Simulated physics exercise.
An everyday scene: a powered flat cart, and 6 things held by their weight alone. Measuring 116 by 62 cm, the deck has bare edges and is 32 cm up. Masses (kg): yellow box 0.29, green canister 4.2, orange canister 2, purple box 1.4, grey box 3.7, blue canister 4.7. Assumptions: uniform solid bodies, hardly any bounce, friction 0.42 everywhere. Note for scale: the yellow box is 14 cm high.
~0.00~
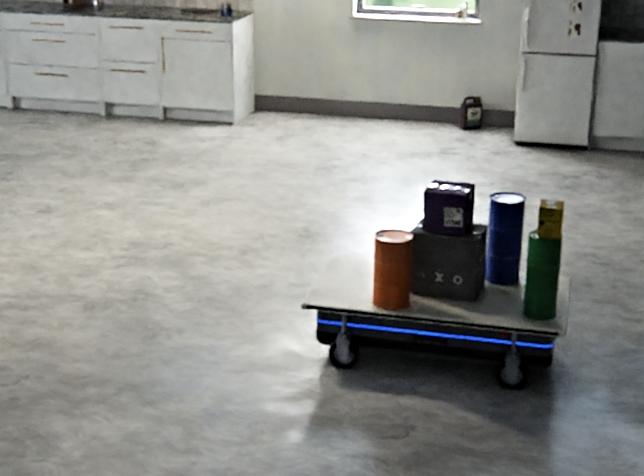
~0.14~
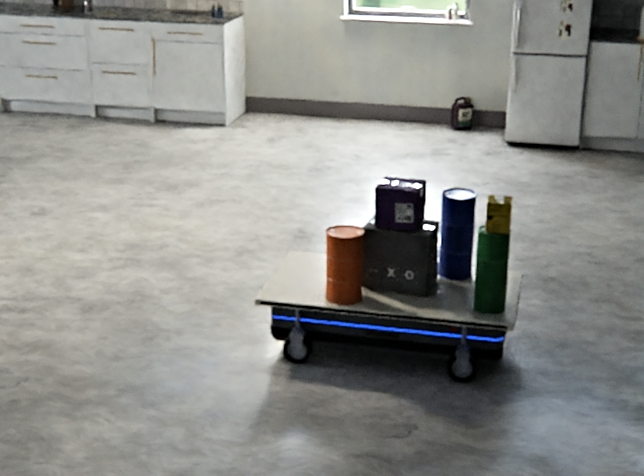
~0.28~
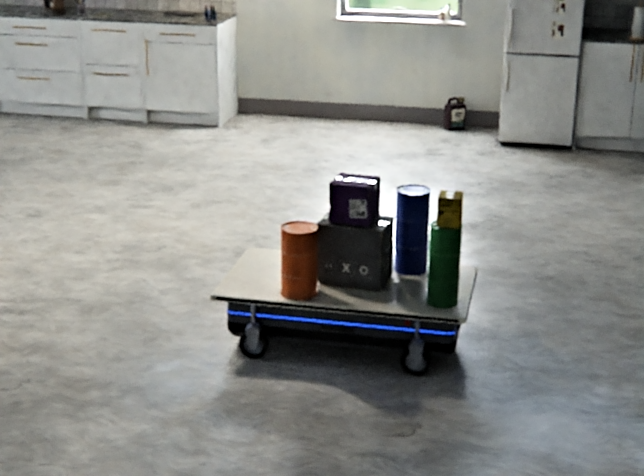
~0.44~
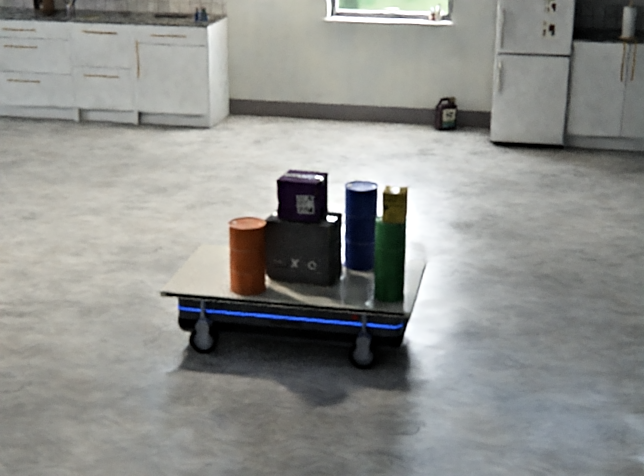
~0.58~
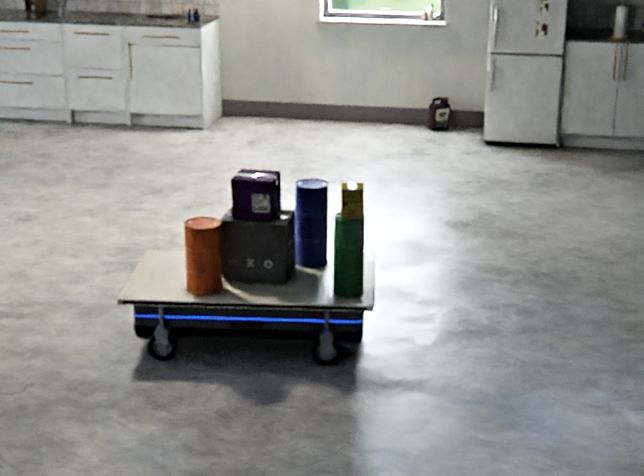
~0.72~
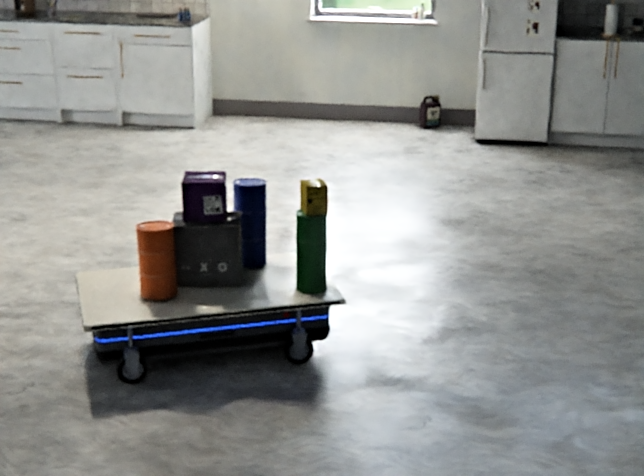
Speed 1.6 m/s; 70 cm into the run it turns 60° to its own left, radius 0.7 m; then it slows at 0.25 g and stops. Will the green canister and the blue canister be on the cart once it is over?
My prediction: The green canister is retained on the deck; the blue canister departs the deck.
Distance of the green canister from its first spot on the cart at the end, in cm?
Net distance near 34 cm.
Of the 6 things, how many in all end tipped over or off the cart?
3.
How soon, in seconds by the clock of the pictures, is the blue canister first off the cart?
I'd say around the 0.9 s mark.
Around 1.02 s, 163 cm covered, turned 59°; blue canister now off the cart; orange canister shifted 37 cm; purple box shifted 27 cm.
Around 1.92 s, 225 cm covered, turned 60°, stopped; green canister at 33° to upright near (107, 308); yellow box at 33° to upright; orange canister shifted 35 cm.
Finally (3.7 s), off the cart, blue canister; on their side or leaning hard on the cart, yellow box and green canister; not toppled but over 10 cm from the start, orange canister, purple box and grey box. In the last view, green canister near (95, 360).
